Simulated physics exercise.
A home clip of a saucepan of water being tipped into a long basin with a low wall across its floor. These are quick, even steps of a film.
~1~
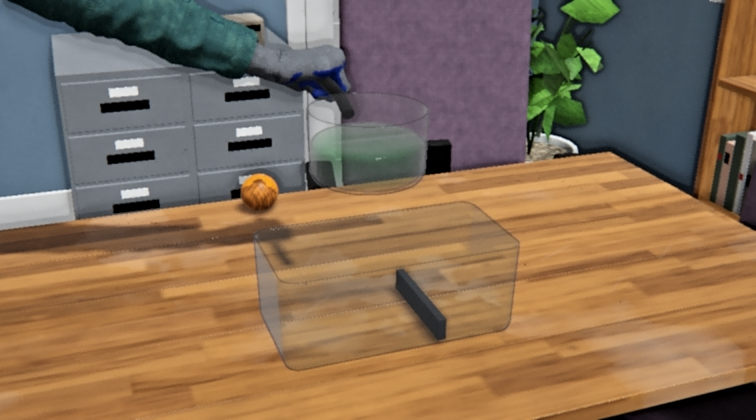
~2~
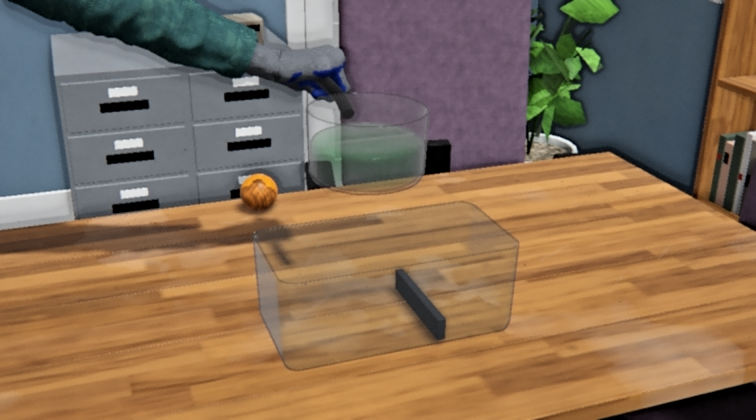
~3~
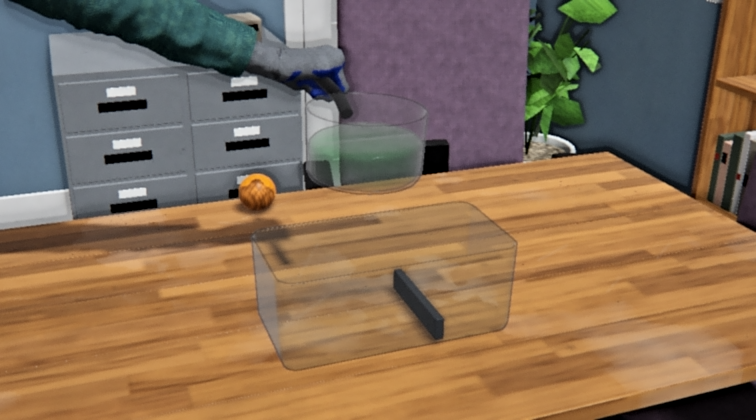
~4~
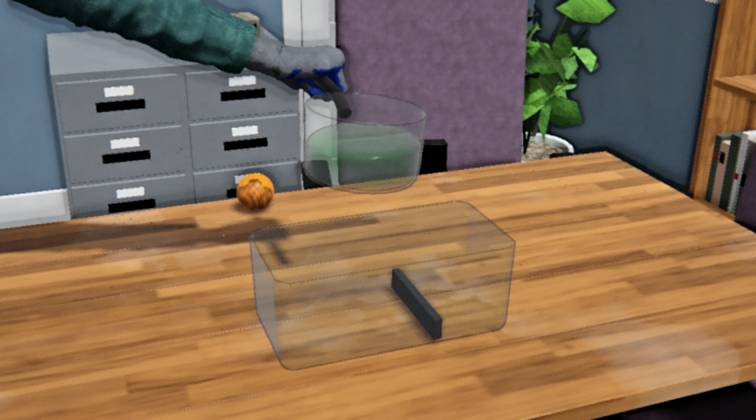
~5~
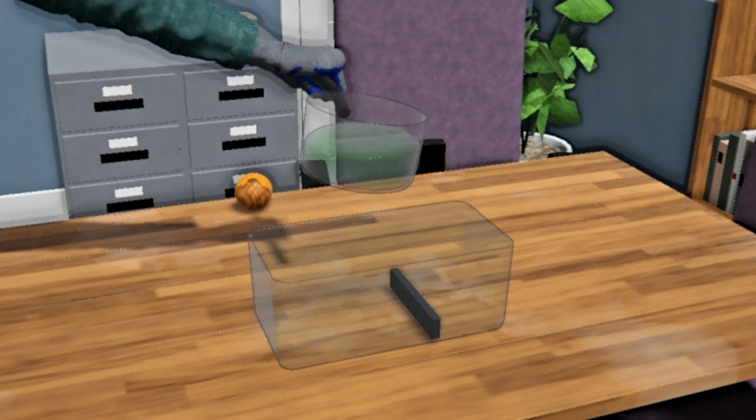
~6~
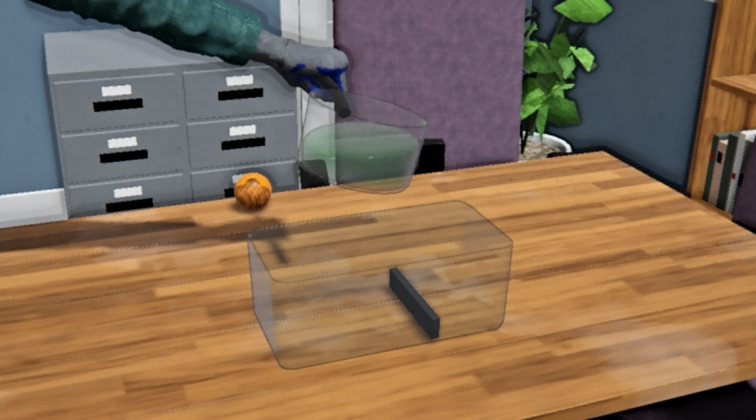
In the video, a gloved hand holds a clear round container of greenish liquid above a transparent basin with a low dark wall on a wooden table, then gradually tilts the container slightly to the right, beside an orange ball.
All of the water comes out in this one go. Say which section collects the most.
The right-hand part.
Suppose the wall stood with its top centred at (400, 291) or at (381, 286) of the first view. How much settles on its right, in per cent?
In turn 90 and 95 in a hundred.
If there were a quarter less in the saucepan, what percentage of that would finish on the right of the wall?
Near 80 %.
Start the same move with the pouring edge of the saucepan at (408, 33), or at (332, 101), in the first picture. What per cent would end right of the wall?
The first gives 70 %, the second 10 %.
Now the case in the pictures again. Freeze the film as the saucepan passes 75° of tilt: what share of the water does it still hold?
Near 65 %.
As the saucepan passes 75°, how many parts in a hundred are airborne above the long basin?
Roughly 30 in a hundred.
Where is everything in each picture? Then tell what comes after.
Tilt 0°; pouring edge (423, 105); surface from (312, 144) to (418, 132); the long basin's rim runs from (266, 258) to (495, 224); the wall's top is at (420, 294), in the first picture.
Tilt 1°; pouring edge (423, 106); surface from (311, 144) to (418, 132), in the second picture.
Tilt 2°; pouring edge (422, 107); surface from (309, 144) to (416, 133), in the third picture.
Tilt 5°; pouring edge (421, 110); surface from (308, 144) to (414, 132), in the fourth picture.
Tilt 9°; pouring edge (421, 113); surface from (306, 143) to (413, 133), in the fifth picture.
Tilt 14°; pouring edge (422, 118); surface from (303, 144) to (413, 133), in the sixth picture.
A moment on, the tilt is 75° and 65 per cent is still to pour, 0 is left of the wall and 6 right of it.
Next, the tilt is 111° and 10 per cent is still to pour, 13 is left of the wall and 65 right of it.
Then the tilt is 116° and 0 per cent is still to pour, 27 is left of the wall and 73 right of it.
Later the tilt is 116° and 0 per cent is still to pour, 32 is left of the wall and 67 right of it.
At rest 33 per cent lies left of the wall, 66 right of it and 1 outside.
